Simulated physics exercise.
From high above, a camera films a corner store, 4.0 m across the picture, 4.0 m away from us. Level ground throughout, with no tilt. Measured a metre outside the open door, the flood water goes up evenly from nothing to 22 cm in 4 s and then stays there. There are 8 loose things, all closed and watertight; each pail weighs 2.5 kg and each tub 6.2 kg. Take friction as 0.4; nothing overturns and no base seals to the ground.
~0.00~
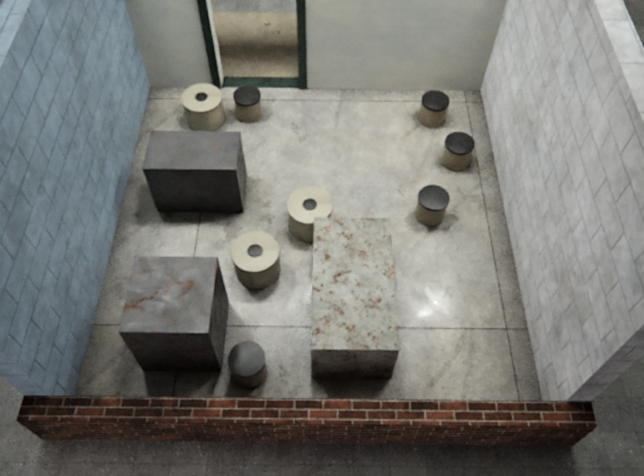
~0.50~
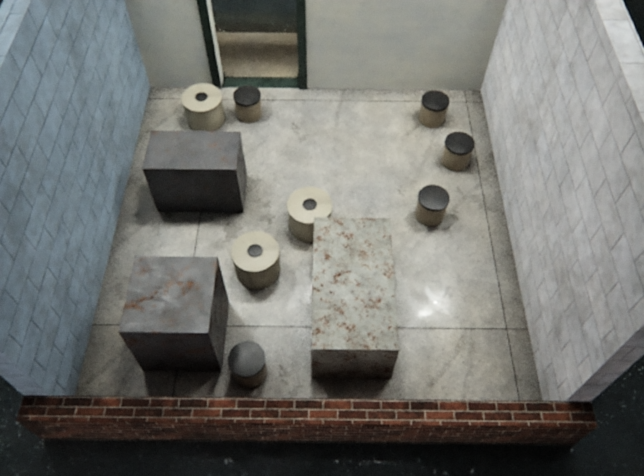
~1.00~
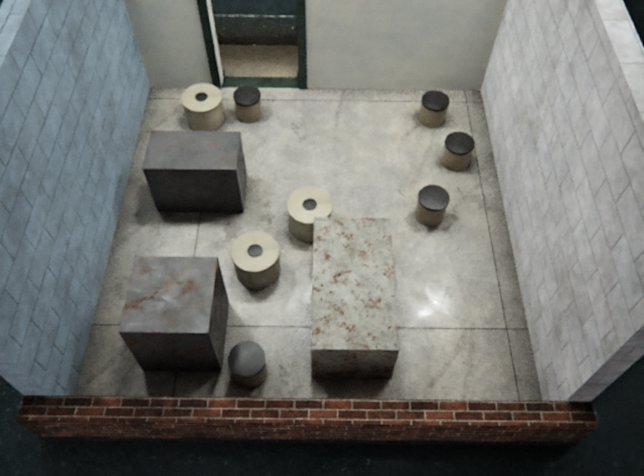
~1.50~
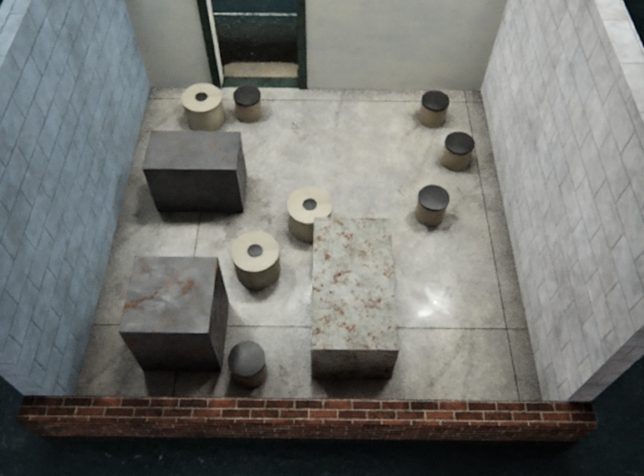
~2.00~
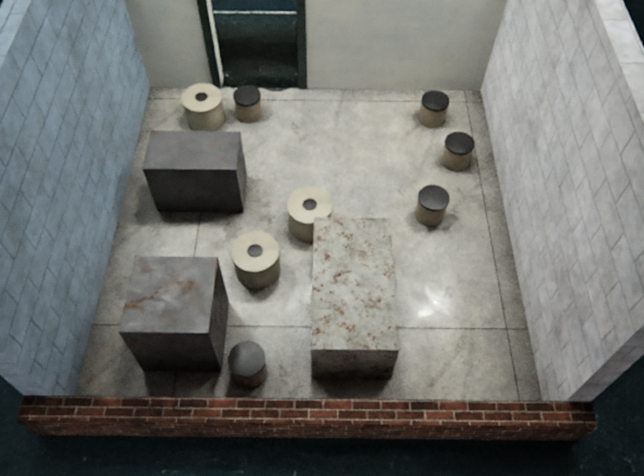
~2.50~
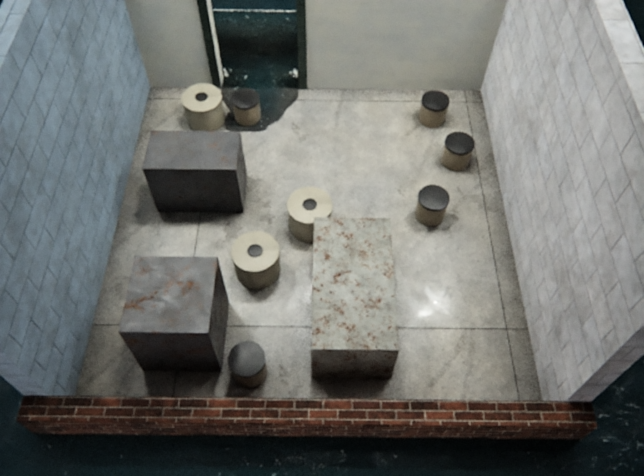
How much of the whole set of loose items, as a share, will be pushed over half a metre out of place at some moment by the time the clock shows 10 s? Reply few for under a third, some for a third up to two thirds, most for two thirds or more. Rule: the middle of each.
Most.
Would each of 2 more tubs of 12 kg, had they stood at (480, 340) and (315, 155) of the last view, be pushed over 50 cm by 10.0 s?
Taking them in order, the first is below the threshold and the second is above the threshold.
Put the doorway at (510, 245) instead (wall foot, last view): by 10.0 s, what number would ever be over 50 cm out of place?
Then 4 of them would.
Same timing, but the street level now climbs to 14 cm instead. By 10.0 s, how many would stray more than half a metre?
In that case the number is 2.
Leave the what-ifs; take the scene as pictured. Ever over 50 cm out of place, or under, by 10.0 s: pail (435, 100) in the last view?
The verdict is a smaller shift.
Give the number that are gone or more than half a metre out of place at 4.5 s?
By my tally, 1.
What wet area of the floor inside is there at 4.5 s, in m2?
About 5.5 m2.
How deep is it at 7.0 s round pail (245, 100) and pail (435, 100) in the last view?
Some 10 cm at the first, some 0 cm at the second.
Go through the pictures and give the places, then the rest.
The first frame shows a pail at (247, 95) rests on the ground; a pail at (434, 197) rests on the ground; 0.0 m2 under water; 0 of 8 have shifted.
The second frame shows a pail at (247, 95) rests on the ground; a pail at (434, 197) rests on the ground; 0.0 m2 under water; 0 of 8 have shifted.
The third frame shows a pail at (247, 95), on the bottom; a pail at (434, 197), on the bottom; water covers 0.0 m2; 0 of 8 have shifted.
The fourth frame shows a pail at (247, 95), on the bottom; a pail at (434, 197), on the bottom; 0.0 m2 under water; 0 of 8 have shifted.
The fifth frame shows a pail at (247, 95) rests on the ground; a pail at (434, 197) rests on the ground; 0.0 m2 under water; 0 of 8 have shifted.
The sixth frame shows a pail at (245, 98) rests on the ground, 6 cm from its start; a pail at (434, 197), on the bottom; 0.4 m2 under water; 1 of 8 have shifted.
After 3.5 s 1 of 8 are over 50 cm from their spots; 0 afloat.
After 4.5 s 1 of 8 are over 50 cm from their spots; 1 afloat.
After 7.0 s 3 of 8 are over 50 cm from their spots; 4 afloat.
After 10.0 s 7 of 8 are over 50 cm from their spots, and 7 have been at some point; 8 afloat.
